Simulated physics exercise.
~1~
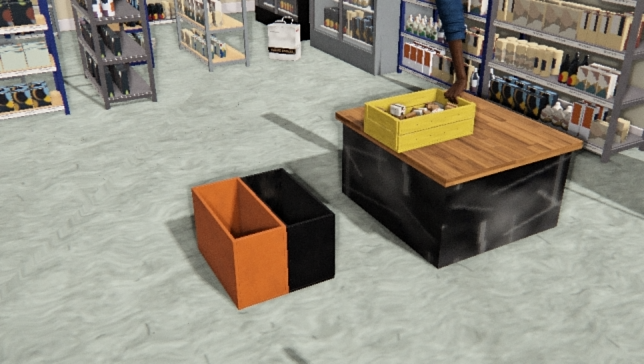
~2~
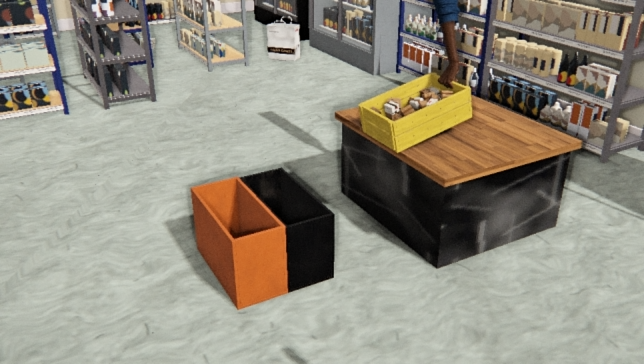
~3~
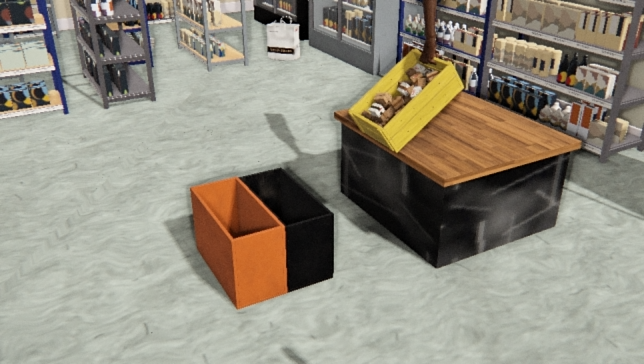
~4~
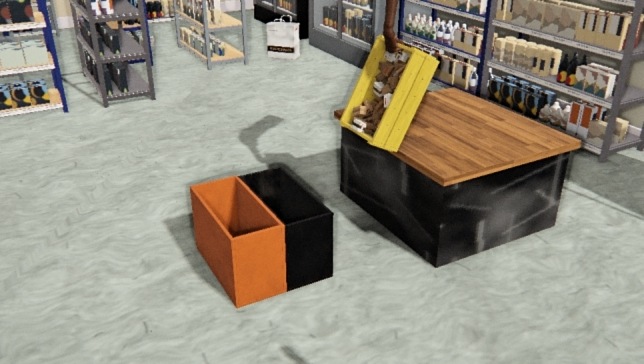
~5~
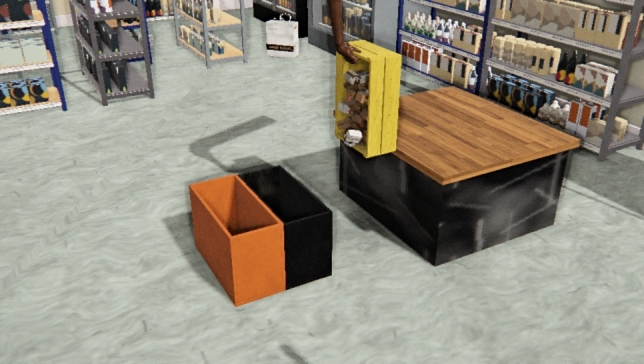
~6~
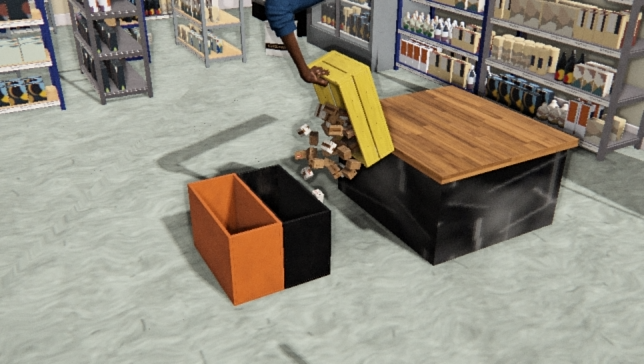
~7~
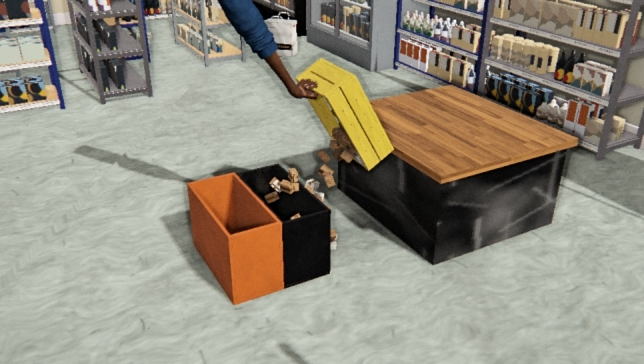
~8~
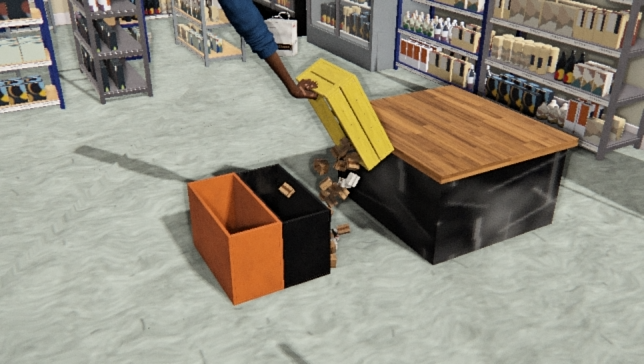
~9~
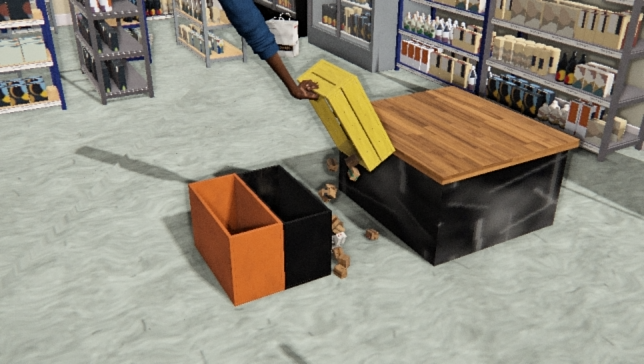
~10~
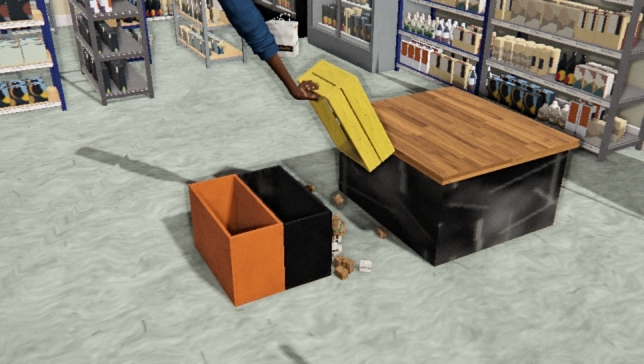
At the start, a yellow box full of little parcels sits on a wooden-topped bench in a room lined with shelves, with an orange tote and a black bin standing side by side on the floor to the left. A hand swings the box up and over the left end of the bench. As it tips past upright, the parcels slide out in a tumbling stream. Some land in the black bin, but many drop short of it. By the end, the arm still holds the box steeply tipped, and parcels lie scattered on the floor between bin and bench.
